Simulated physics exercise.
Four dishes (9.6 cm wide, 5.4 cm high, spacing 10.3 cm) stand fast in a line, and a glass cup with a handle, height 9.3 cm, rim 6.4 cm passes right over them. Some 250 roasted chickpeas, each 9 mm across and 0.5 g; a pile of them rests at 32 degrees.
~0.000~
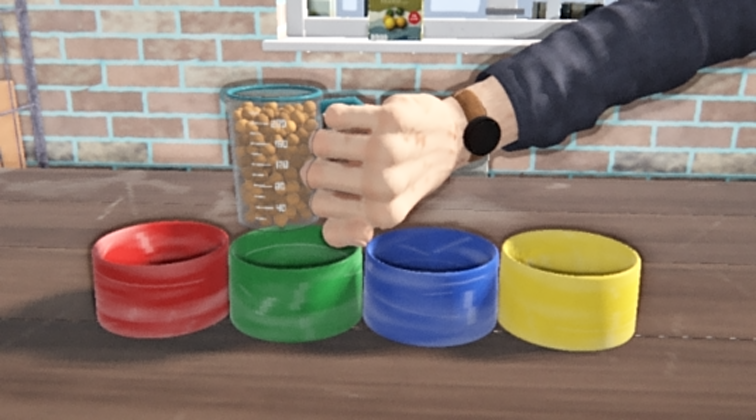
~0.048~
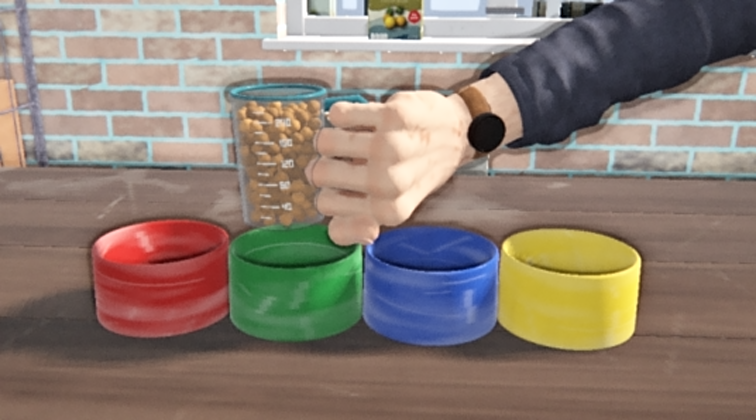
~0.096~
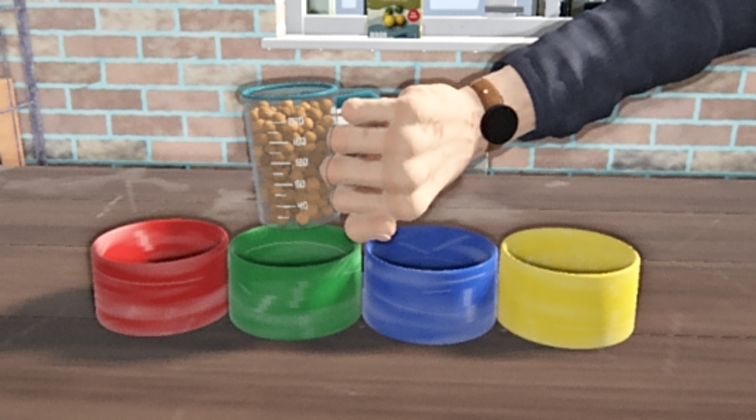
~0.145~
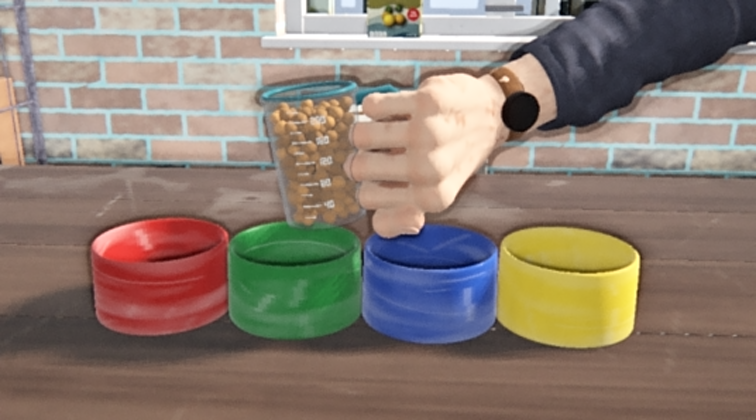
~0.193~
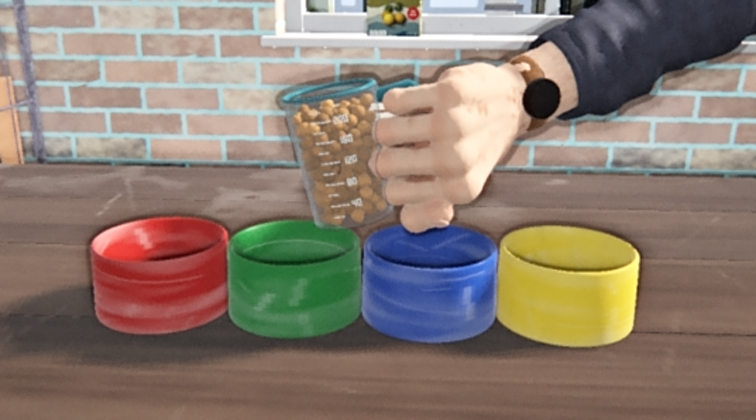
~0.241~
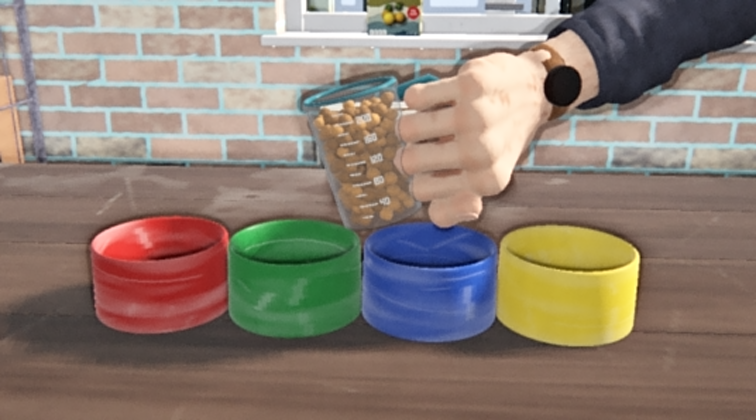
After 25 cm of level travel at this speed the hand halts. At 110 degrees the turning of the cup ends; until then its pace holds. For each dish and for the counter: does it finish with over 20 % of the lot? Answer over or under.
Red dish: Under; blue dish: Under; green dish: Under; yellow dish: Over; on the counter: Under.
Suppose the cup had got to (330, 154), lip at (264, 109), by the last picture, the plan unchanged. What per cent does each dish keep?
Red 0, blue 10, green 0, yellow 80.
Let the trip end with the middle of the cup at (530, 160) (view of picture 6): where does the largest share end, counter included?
The winner: Blue.
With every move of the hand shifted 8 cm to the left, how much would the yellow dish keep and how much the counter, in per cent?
Then: Yellow 0, counter 0.
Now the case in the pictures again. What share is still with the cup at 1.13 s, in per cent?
Some 100 per cent of the load.
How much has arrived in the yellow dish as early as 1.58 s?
Near 45 per cent so far.
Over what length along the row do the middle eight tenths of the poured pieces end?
About 5 cm.
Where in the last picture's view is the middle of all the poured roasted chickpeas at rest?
At about (549, 285).
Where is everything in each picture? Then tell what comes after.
In the first picture, cup at (277, 157), tilt 0 degrees, lip at (229, 93), moved 0.0 cm; middle of the pieces at (274, 159); red dish at (162, 243); green dish at (296, 246); blue dish at (432, 250); yellow dish at (570, 253).
In the second picture, cup at (281, 157), tilt 1 degrees, lip at (233, 92), moved 0.4 cm; middle of the pieces at (279, 158).
In the third picture, cup at (295, 156), tilt 3 degrees, lip at (244, 93), moved 1.4 cm; middle of the pieces at (293, 157).
In the fourth picture, cup at (318, 155), tilt 7 degrees, lip at (264, 96), moved 3.1 cm; middle of the pieces at (316, 157).
In the fifth picture, cup at (342, 155), tilt 11 degrees, lip at (284, 99), moved 4.9 cm; middle of the pieces at (340, 156).
In the sixth picture, cup at (366, 155), tilt 15 degrees, lip at (306, 103), moved 6.6 cm; middle of the pieces at (364, 156); red dish at (161, 239); green dish at (295, 242); blue dish at (430, 245); yellow dish at (568, 248). The cup turns about 85 degrees a second and travels 37 cm a second.
After 0.78 s, tilt 61 degrees; cup holds 100 %.
After 1.13 s, tilt 90 degrees; cup holds 100 %.
Then, at 1.58 s, tilt 110 degrees; cup holds 55 %, yellow 45 %.
By 3.1 s all is still; red 0 %, blue 0 %, green 0 %, yellow 100 %, counter 0 %.
